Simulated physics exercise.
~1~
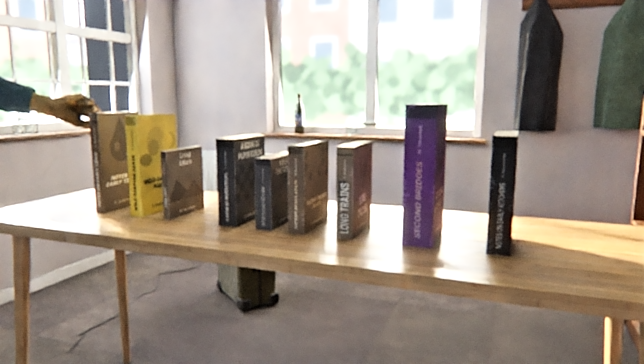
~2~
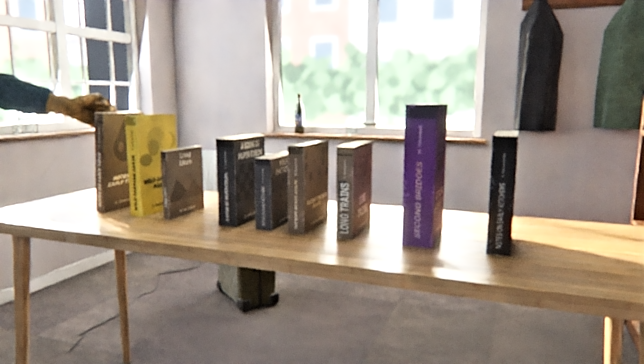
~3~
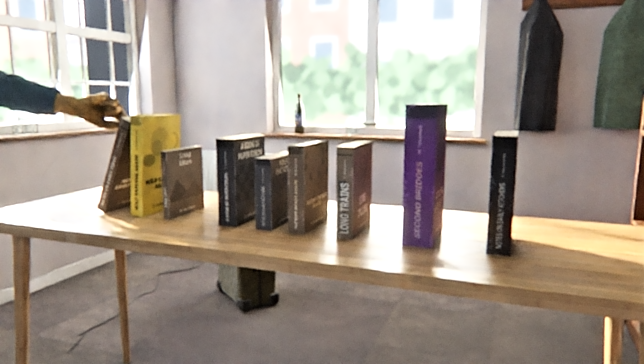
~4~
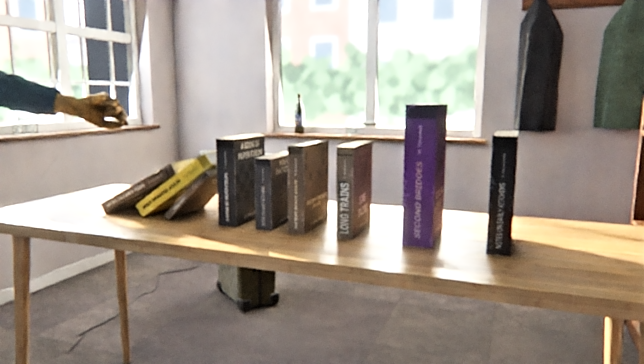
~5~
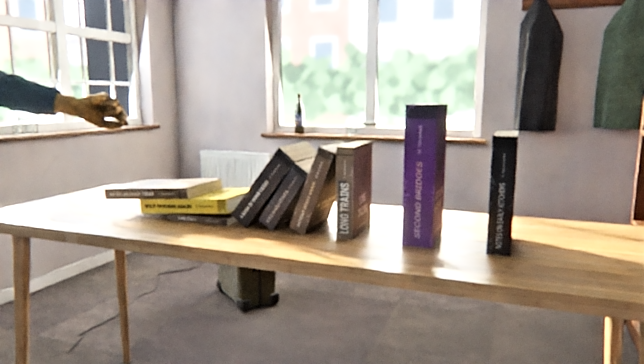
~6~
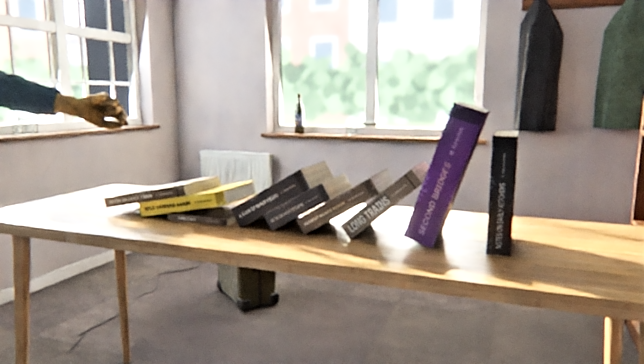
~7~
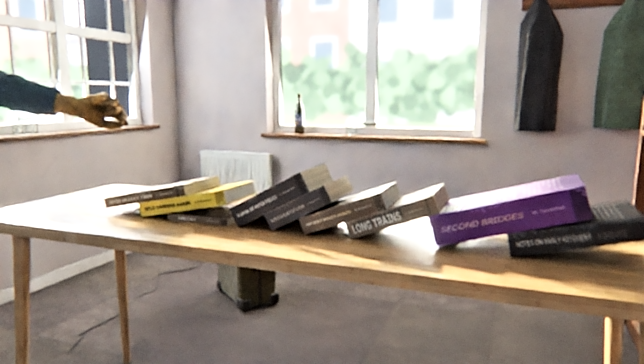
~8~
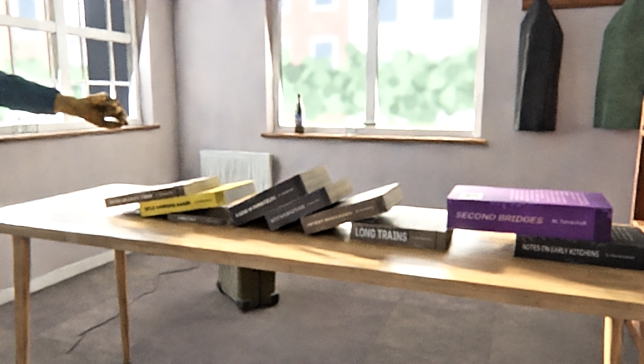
On a wooden table by bright windows, a gloved hand tipping the first of nine upright books, toppling them all rightward.
